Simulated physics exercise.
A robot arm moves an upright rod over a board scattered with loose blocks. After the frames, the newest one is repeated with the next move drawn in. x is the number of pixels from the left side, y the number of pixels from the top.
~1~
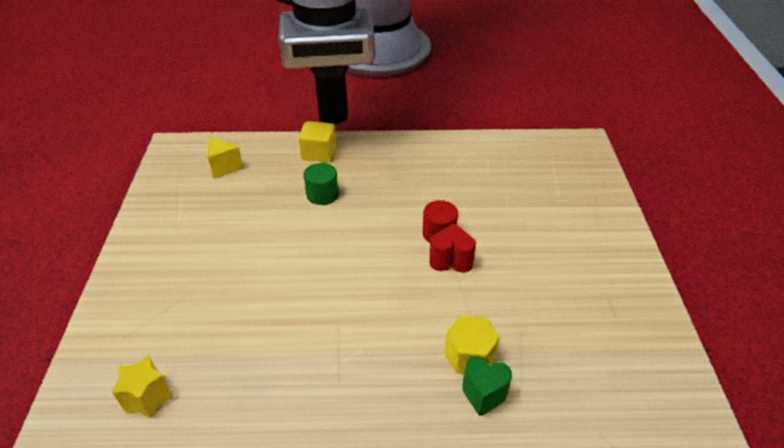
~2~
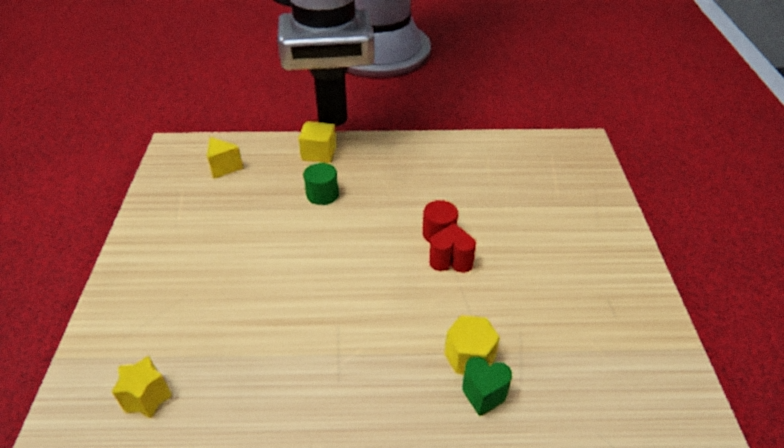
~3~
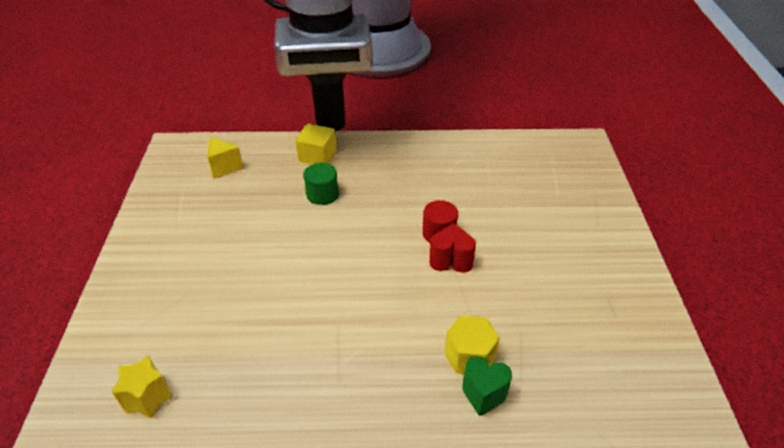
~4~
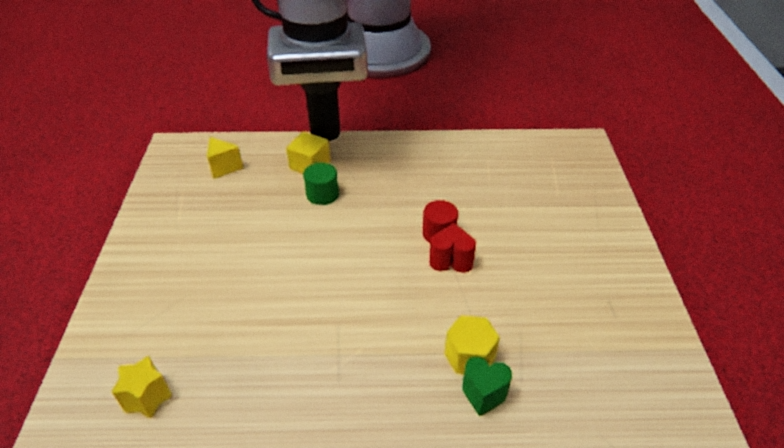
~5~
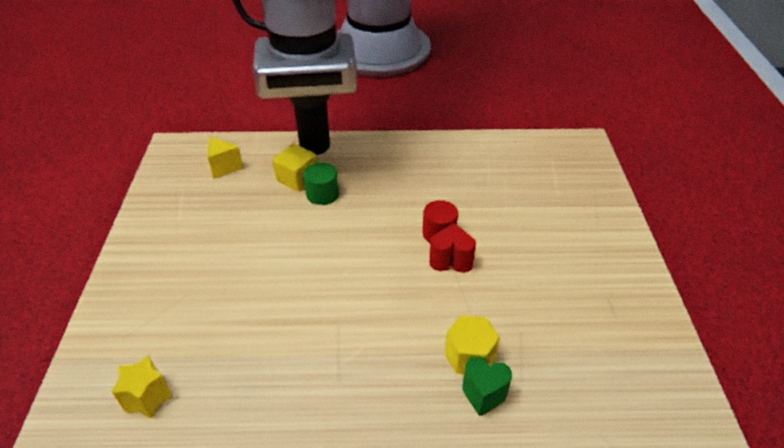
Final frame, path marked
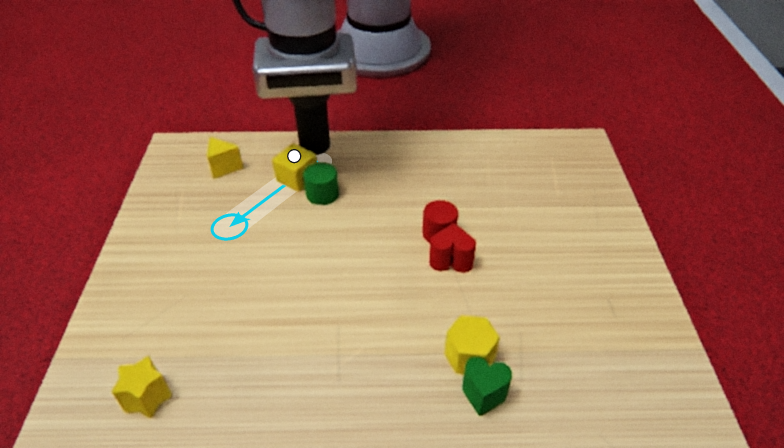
A robot arm lowers its rod and nudges the yellow cube slightly left and nearer.
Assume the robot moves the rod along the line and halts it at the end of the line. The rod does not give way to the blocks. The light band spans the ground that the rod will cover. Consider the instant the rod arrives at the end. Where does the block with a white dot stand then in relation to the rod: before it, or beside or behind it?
I'm fairly sure the block with a white dot rides along ahead of the rod to the very end.
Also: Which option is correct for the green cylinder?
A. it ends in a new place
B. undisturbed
The one that fits is B, undisturbed.
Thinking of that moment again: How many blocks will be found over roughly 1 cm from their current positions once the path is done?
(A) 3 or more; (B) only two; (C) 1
Choice C: 1.
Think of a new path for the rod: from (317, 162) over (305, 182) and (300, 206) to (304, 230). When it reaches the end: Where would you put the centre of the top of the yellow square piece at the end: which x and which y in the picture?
Its top middle is near (262, 190).
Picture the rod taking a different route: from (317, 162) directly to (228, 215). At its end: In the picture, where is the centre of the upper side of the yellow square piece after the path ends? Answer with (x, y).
Its top middle will sit at (224, 217).
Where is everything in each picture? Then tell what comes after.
The first frame shows rod's lower end (334, 117); yellow square piece (317, 131); green cylinder (320, 172).
The second frame shows rod (333, 118); blocks still.
The third frame shows rod (331, 124); yellow square piece (315, 134).
The fourth frame shows rod (326, 133); yellow square piece (307, 143).
The fifth frame shows rod (315, 146); yellow square piece (294, 156); green cylinder (320, 172).
Drawn move, from (317, 162) directly to (230, 227); the dot is on the yellow square piece.
The first path, step by step. One third of the way, rod (287, 166); yellow square piece (267, 178).
Two thirds of the way, rod (257, 188); yellow square piece (236, 203), turned 20° anticlockwise.
At the end, rod (225, 211); yellow square piece (205, 229), turned 30° anticlockwise; green cylinder still.
